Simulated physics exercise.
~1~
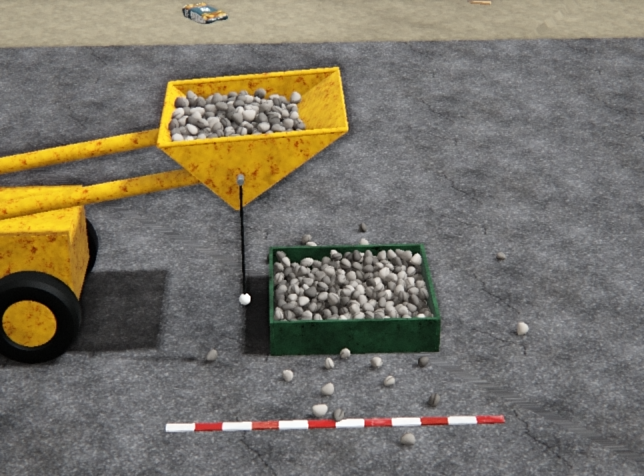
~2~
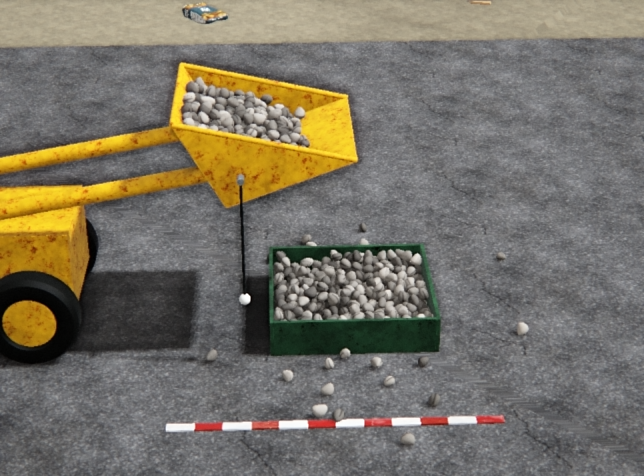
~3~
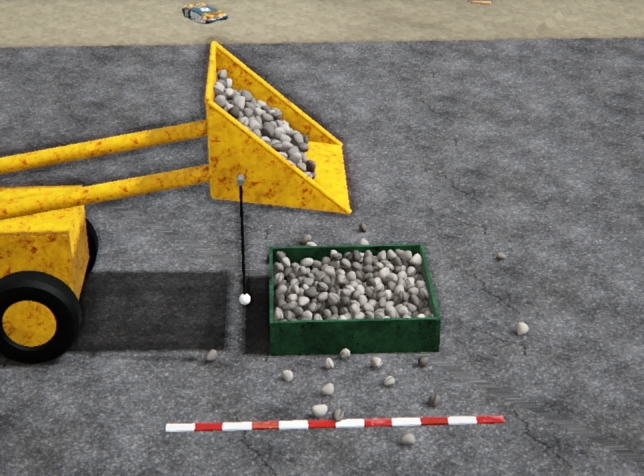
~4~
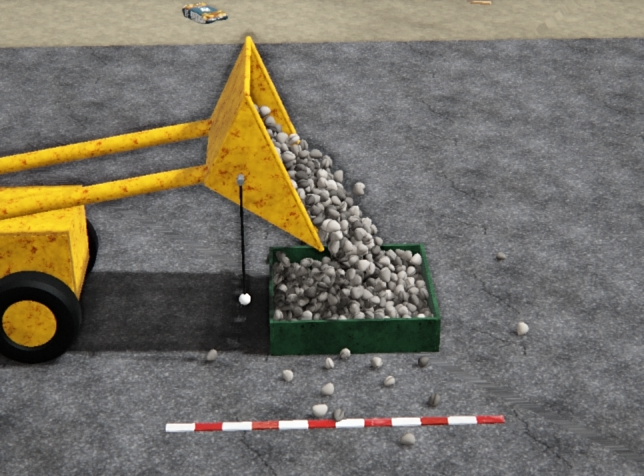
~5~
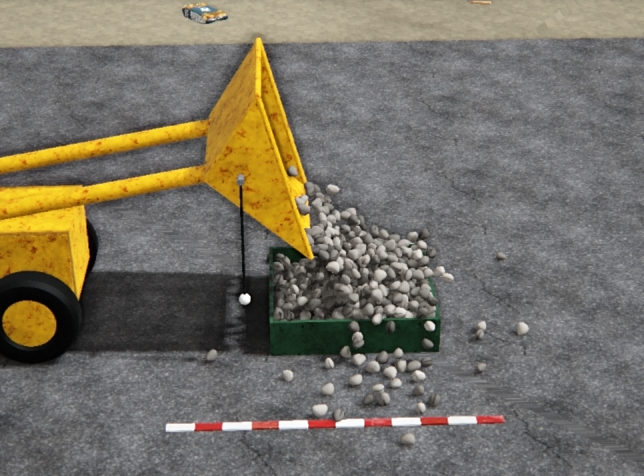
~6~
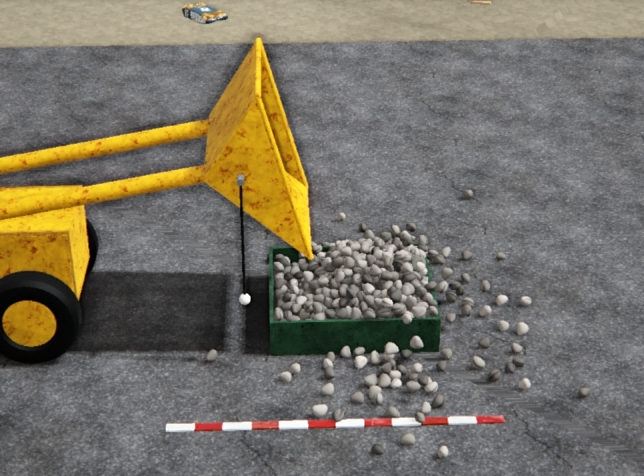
A stretch of grey, cracked ground with a sandy strip beyond it is seen from above and to one side. At left stands a rusty yellow loader, its raised bucket full of rounded grey stones above a green bin already well filled, with stray stones around it and a red and white striped rod lying in front. The bucket tips forward to the right, and its stones slide down and pour into the bin. They heap up above the rim, and some spill over the front and right sides. Finally the emptied bucket stays steeply tilted over the mounded bin, with more stones scattered on the ground.
